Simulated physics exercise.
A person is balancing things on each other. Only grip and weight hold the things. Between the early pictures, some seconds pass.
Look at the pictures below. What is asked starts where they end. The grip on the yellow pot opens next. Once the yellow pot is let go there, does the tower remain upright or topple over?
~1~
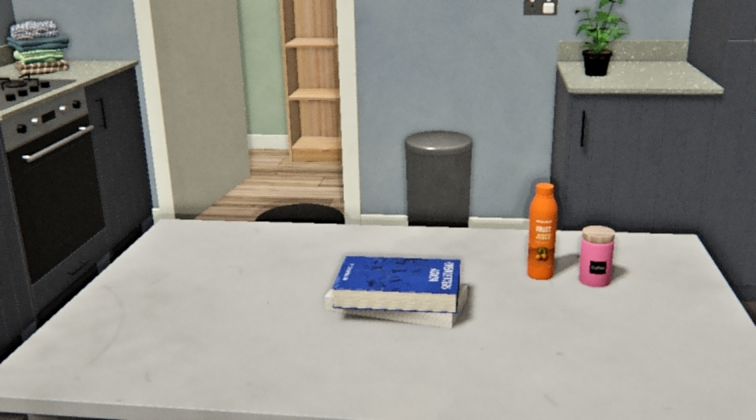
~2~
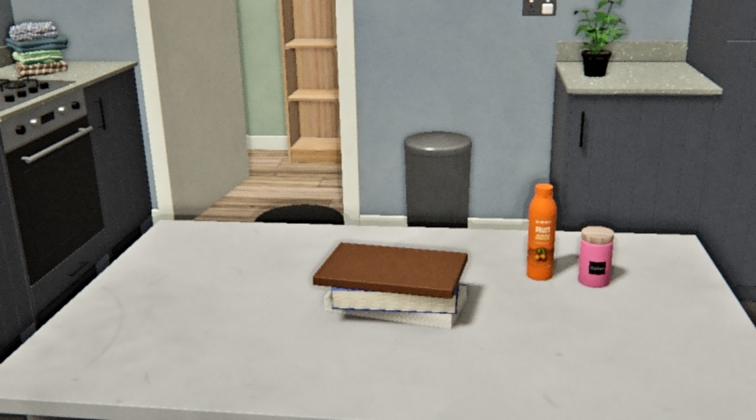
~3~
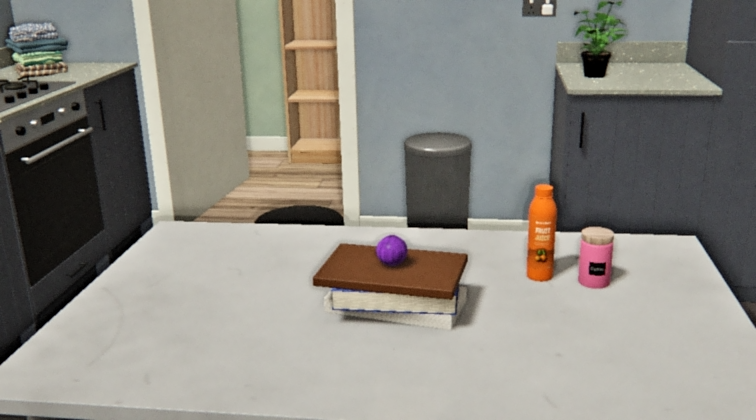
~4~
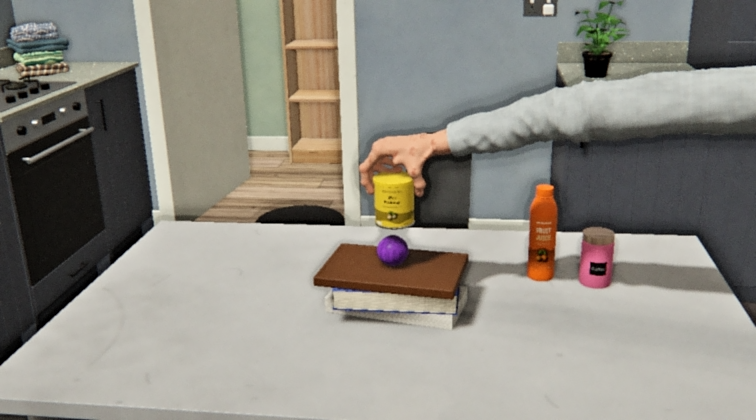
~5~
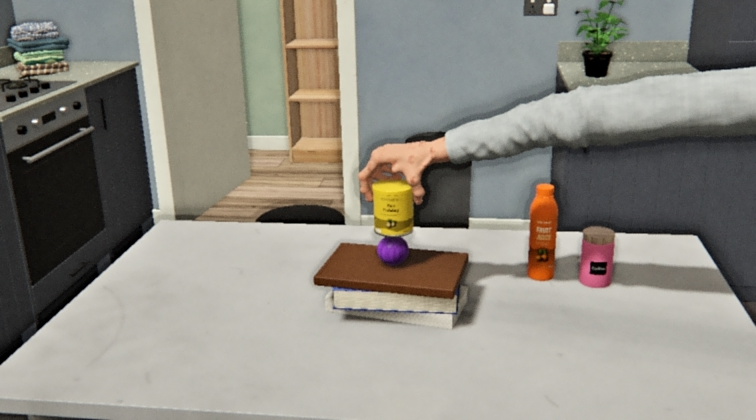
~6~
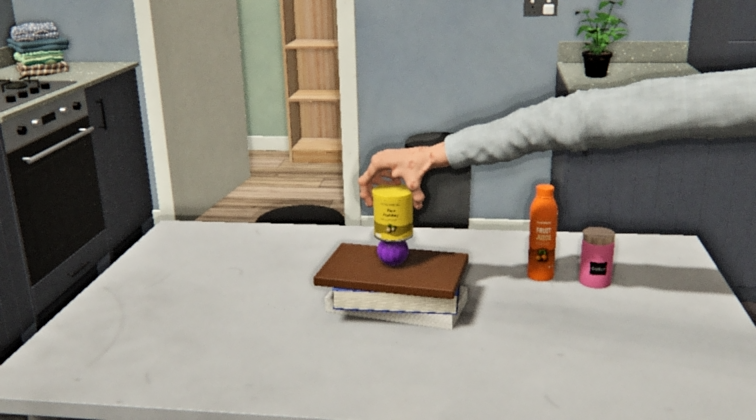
The pile cannot bear the load.
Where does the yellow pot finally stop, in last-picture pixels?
At about (509, 275).
Then, 0.60 s on from there, yellow pot now fallen.
Then, 0.90 s on from there, things are still on the move.
Then, 1.20 s on from there, as before.
In the end, fallen, yellow pot; the other 6 unmoved. At the end, from the last picture's camera, yellow pot near (509, 275). The pile loses its balance.
